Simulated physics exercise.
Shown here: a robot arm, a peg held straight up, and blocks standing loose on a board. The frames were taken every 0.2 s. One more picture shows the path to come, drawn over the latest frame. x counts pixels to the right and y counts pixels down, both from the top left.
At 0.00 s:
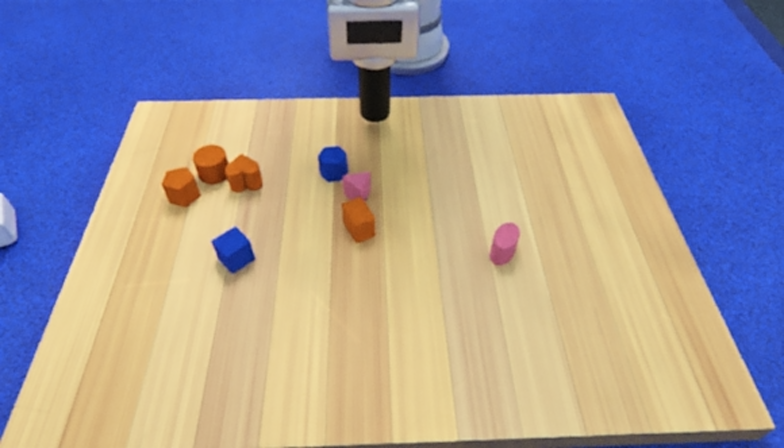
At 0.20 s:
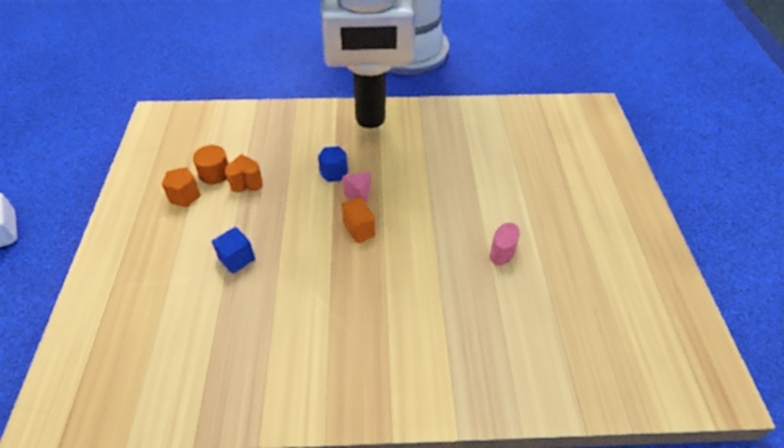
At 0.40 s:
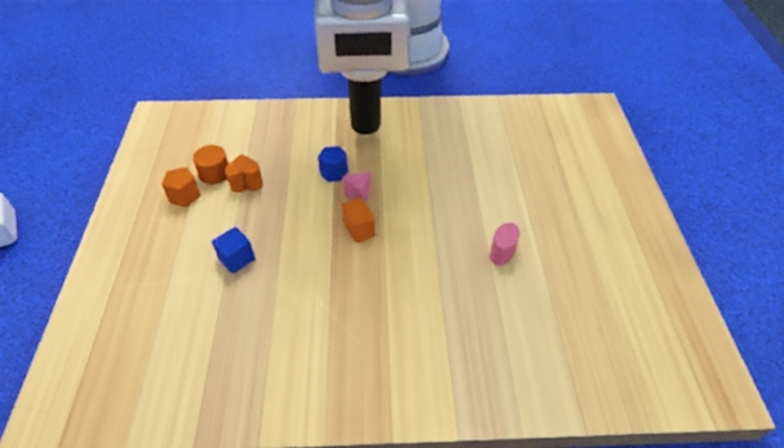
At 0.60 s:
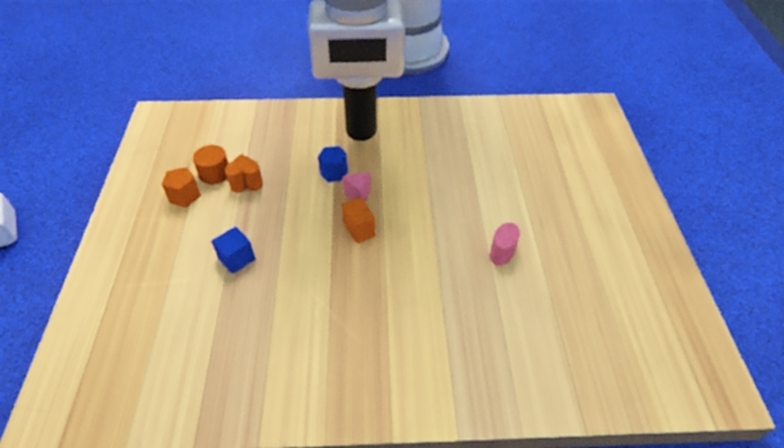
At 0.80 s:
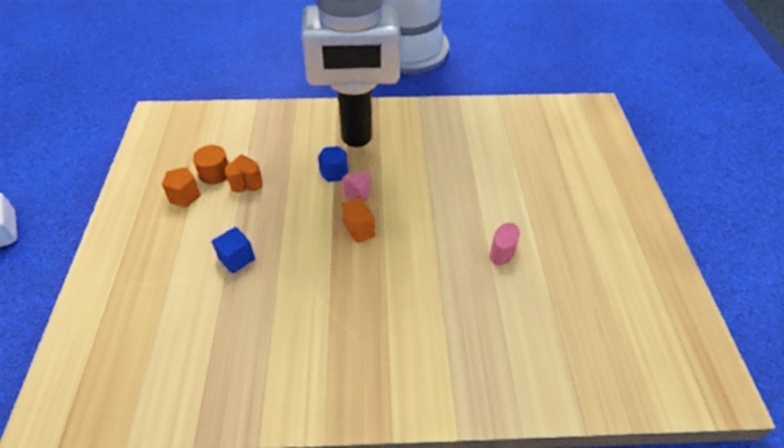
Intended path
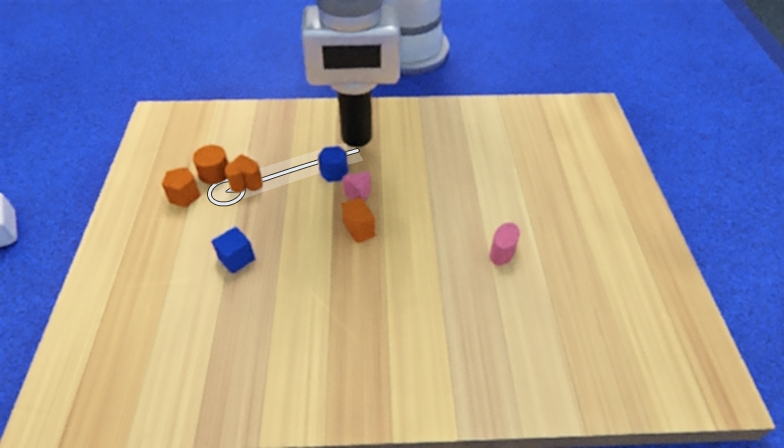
A robot arm moved its upright black peg a short way down and to the left over a wooden board, coming close to a blue block, while all the scattered orange, blue and pink blocks stayed still.
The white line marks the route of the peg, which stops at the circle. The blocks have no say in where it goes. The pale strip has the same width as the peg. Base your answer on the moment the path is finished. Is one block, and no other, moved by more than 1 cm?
Answer: No.
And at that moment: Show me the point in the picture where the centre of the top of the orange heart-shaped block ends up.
The middle of its upper face will lie at (191, 183).
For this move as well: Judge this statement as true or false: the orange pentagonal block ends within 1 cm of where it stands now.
That claim is false.
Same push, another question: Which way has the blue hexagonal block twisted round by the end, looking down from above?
Looking from above, the answer is counterclockwise.
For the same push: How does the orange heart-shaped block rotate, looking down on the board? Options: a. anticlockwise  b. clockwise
b - clockwise.
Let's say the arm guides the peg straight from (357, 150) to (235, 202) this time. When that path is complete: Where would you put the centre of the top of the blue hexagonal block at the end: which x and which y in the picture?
Its top centre lands on (310, 176).
Path on the board, in a line from (357, 150) to (226, 192).
What follows on the original path. One third of the way, peg at (313, 151); blue hexagonal block at (316, 165), turned 75° anticlockwise.
Two thirds of the way, peg at (268, 165); orange heart-shaped block at (236, 167); blue hexagonal block at (314, 166), turned 90° anticlockwise.
At the end, peg at (223, 180); orange pentagonal block at (160, 182), turned 40° clockwise; orange round block at (206, 155); orange heart-shaped block at (191, 183), turned 20° clockwise; blue hexagonal block at (314, 166), turned 90° anticlockwise.
